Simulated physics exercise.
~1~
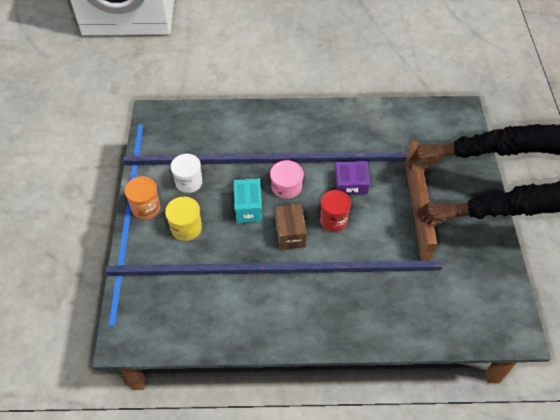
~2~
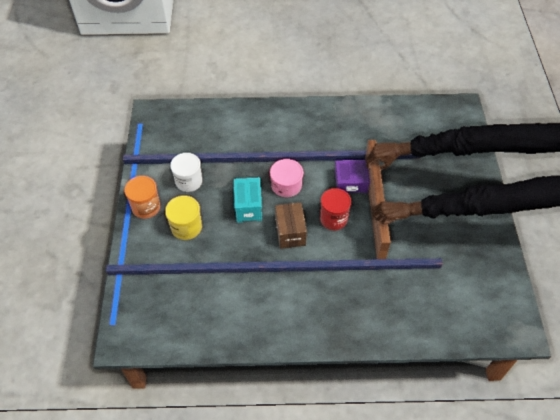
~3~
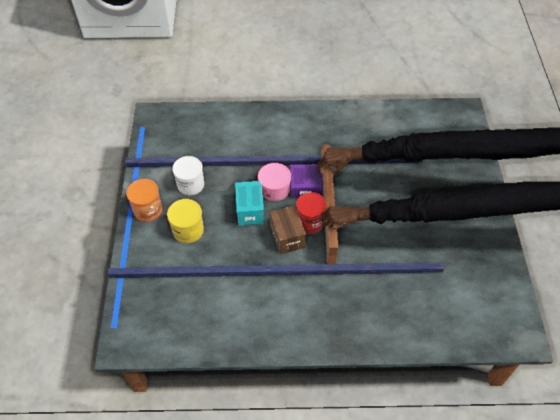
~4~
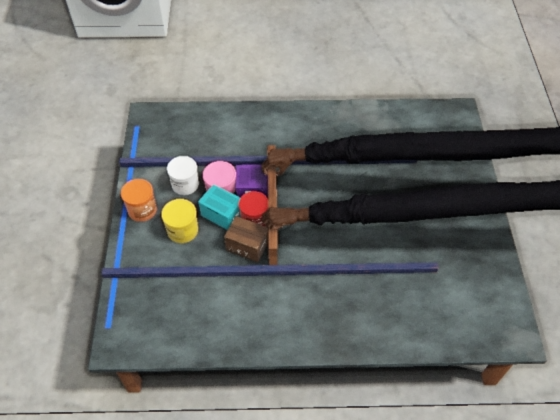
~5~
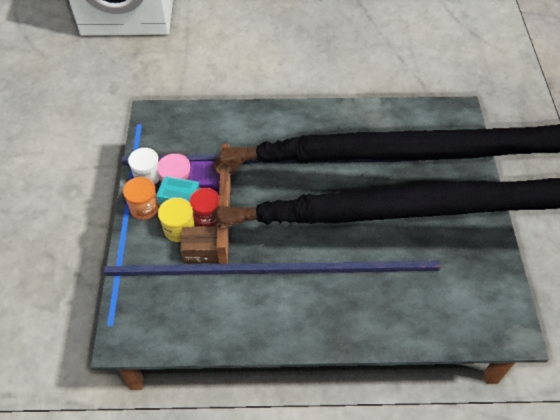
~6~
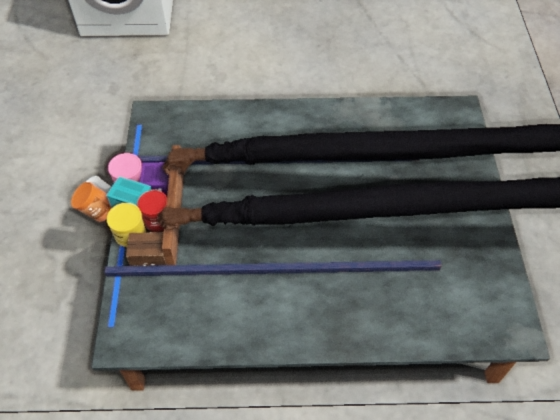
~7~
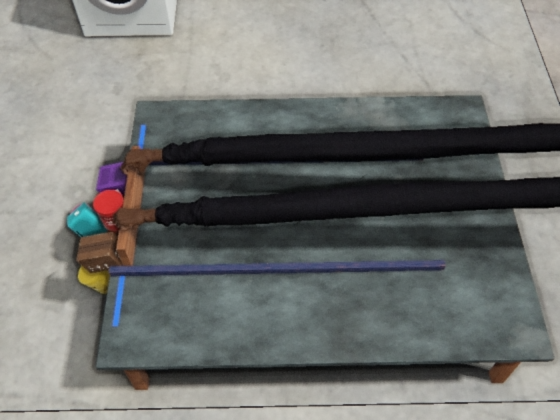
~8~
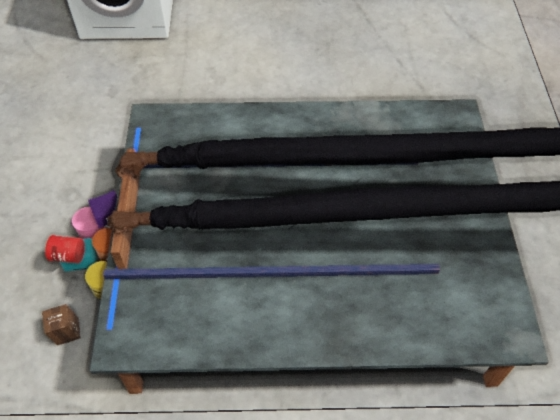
Two black-sleeved arms push a plank left, sweeping eight colourful containers off the table's edge.
